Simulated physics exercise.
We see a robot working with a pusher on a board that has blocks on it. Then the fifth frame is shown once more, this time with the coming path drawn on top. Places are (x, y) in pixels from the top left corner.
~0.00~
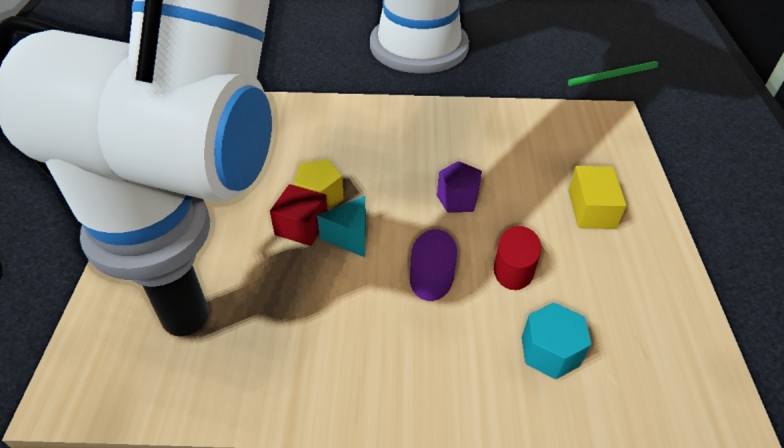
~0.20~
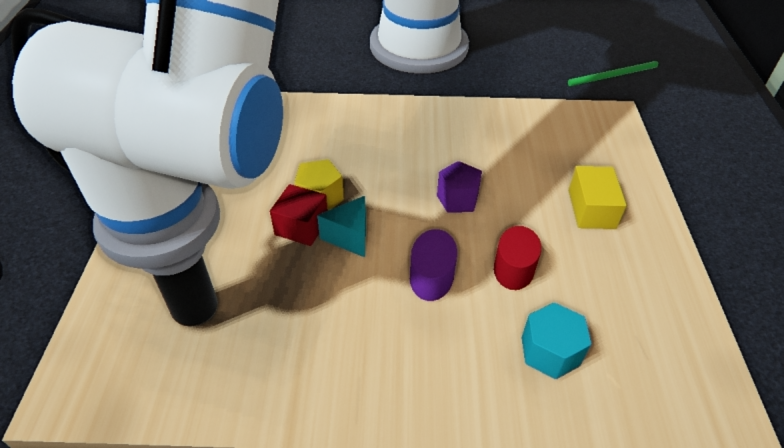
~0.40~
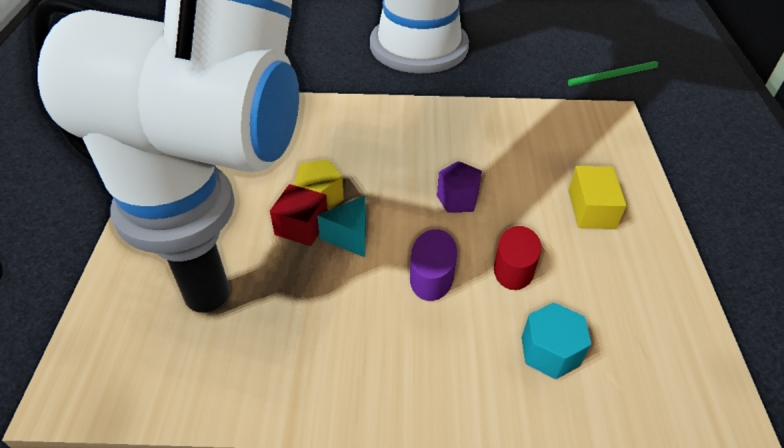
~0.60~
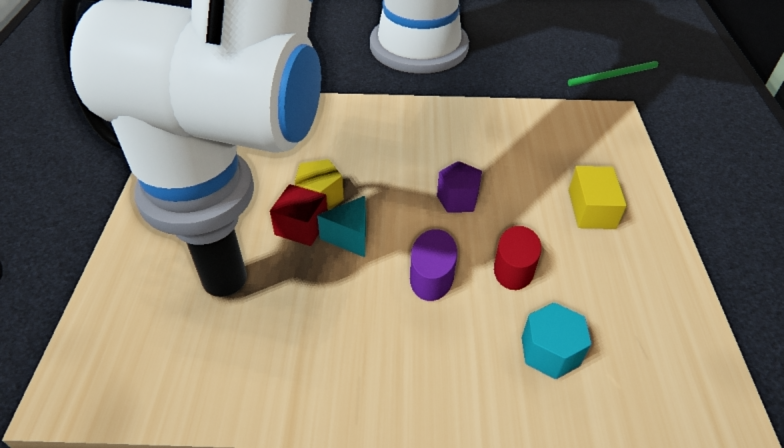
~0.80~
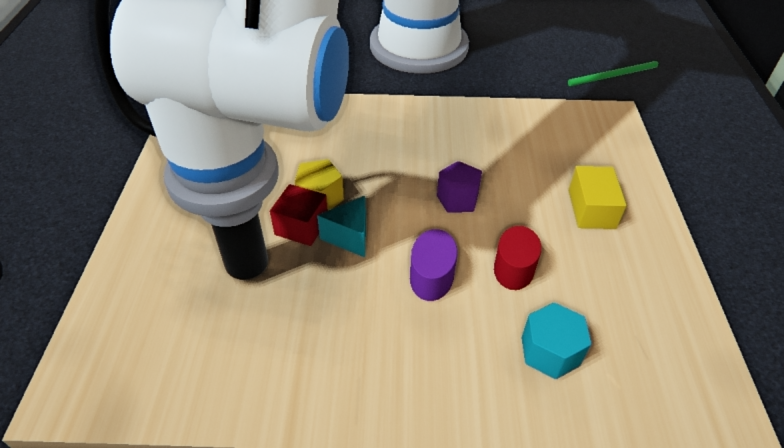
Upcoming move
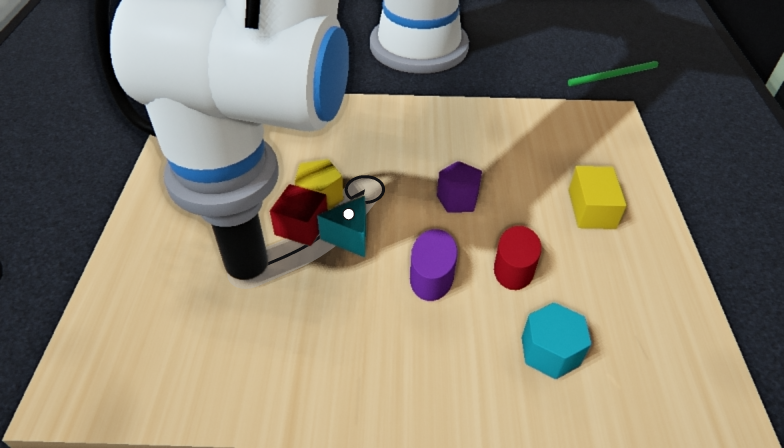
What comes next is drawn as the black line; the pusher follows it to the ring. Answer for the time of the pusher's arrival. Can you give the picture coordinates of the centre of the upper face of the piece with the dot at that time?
The middle of its top is at (375, 203).
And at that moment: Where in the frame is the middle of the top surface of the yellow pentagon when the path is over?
The top centre is at (318, 126).
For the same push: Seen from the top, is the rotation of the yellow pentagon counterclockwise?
I'd say yes.
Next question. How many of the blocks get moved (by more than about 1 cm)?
In total, three or more blocks get moved by over 1 cm.
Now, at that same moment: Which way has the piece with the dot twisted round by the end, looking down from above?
It rotates clockwise.
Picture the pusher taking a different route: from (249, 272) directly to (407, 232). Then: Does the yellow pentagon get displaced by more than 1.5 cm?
No, I don't think so.
The drawn path runs from (249, 272) through (321, 236) to (365, 189); the dot is on the turquoise triangular block.
What follows on the original path. One third of the way, pusher at (299, 242); red square piece at (307, 195); yellow pentagon at (321, 167).
Two thirds of the way, pusher at (338, 213); red square piece at (334, 168), turned 40° anticlockwise; yellow pentagon at (324, 143), turned 40° anticlockwise; turquoise triangular block at (371, 204), turned 75° clockwise.
At the end, pusher at (365, 182); red square piece at (342, 145), turned 65° anticlockwise; yellow pentagon at (318, 126), turned 65° anticlockwise; turquoise triangular block at (375, 203), turned 90° clockwise; purple pentagon not moved.
